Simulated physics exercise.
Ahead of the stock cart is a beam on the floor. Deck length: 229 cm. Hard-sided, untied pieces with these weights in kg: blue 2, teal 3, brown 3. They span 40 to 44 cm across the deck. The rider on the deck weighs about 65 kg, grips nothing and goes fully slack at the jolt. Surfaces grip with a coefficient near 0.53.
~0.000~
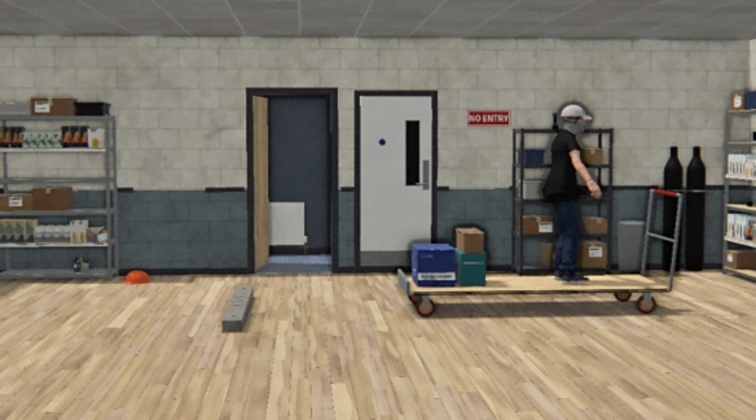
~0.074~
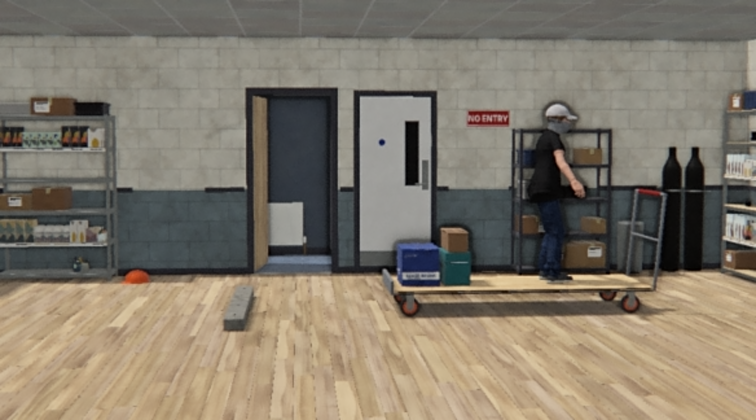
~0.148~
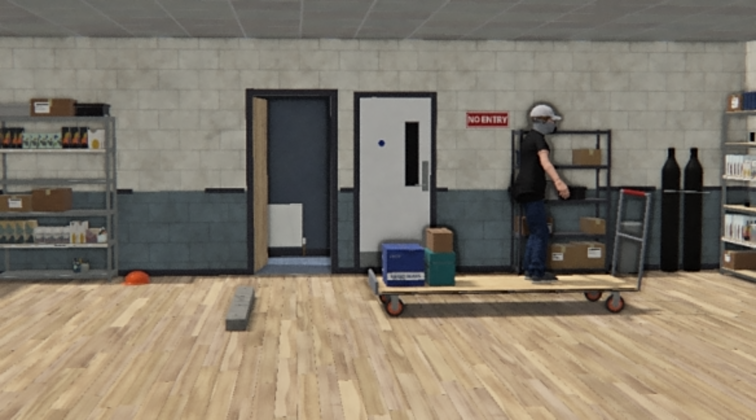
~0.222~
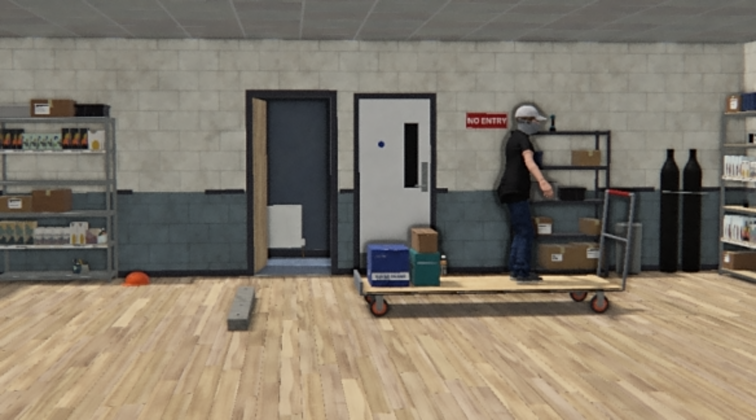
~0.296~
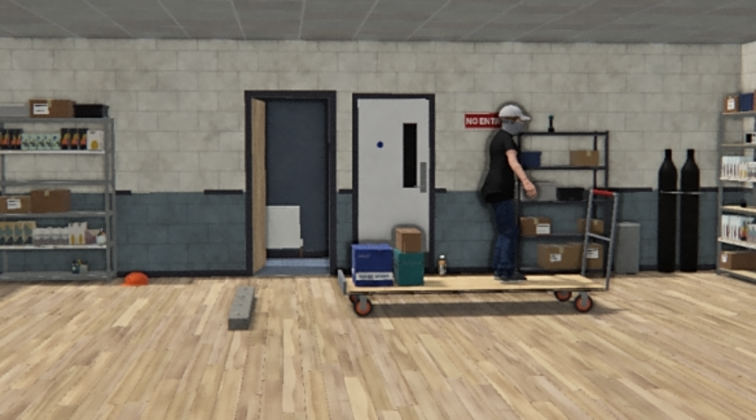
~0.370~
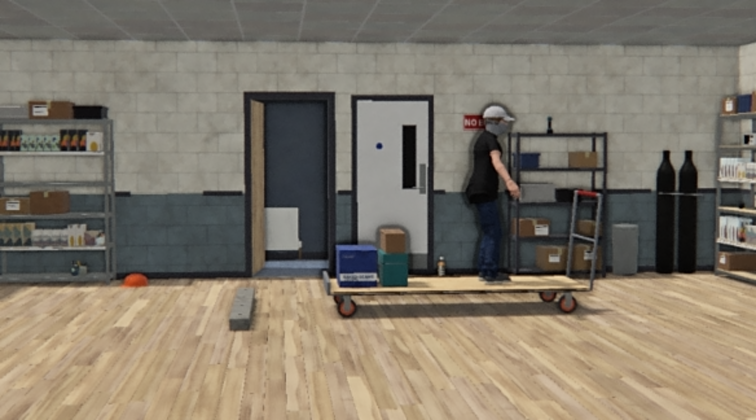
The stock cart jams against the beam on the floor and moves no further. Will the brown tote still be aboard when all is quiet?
In the end the brown tote stays aboard.
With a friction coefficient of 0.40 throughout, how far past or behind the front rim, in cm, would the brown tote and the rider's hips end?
Then brown 40 behind, hips 90 behind.
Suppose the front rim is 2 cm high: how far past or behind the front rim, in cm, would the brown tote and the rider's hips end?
In that case brown 30 behind, hips 80 behind.
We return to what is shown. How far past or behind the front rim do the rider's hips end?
Some 80 cm behind it.
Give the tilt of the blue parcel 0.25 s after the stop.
About 10°.
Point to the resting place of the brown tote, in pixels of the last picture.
At about (288, 243).
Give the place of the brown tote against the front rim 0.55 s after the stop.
About 40 cm behind the rim.
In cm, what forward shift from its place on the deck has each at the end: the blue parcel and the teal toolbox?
Blue 10, teal 10.
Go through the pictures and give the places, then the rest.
The first frame shows brown tote (470, 241), teal toolbox (470, 267), rim corner (408, 291); 146 cm still to roll.
The second frame shows brown tote (454, 240), teal toolbox (454, 267), rim corner (392, 291); 132 cm still to roll.
The third frame shows brown tote (439, 240), teal toolbox (439, 267), rim corner (377, 291); 117 cm still to roll.
The fourth frame shows brown tote (424, 241), teal toolbox (424, 267), rim corner (362, 291); 103 cm still to roll.
The fifth frame shows brown tote (408, 241), teal toolbox (409, 267), rim corner (345, 291); 88 cm still to roll.
The sixth frame shows brown tote (393, 241), teal toolbox (393, 268), rim corner (329, 292); 74 cm still to roll. Speed about 2.0 m/s.
Impact comes at 0.75 s.
After 1.00 s the brown tote is 40 cm behind the rim, tilted 15°, near (287, 237) in the last picture's view.
After 1.30 s the brown tote is 38 cm behind the rim, tilted 5°, near (285, 234) in the last picture's view.
After 1.75 s the brown tote is 41 cm behind the rim, tilted 0°, near (288, 243) in the last picture's view.
When all is still (2.6 s), nothing is past the rim; behind it, blue parcel, teal toolbox, brown tote and the rider's hips.
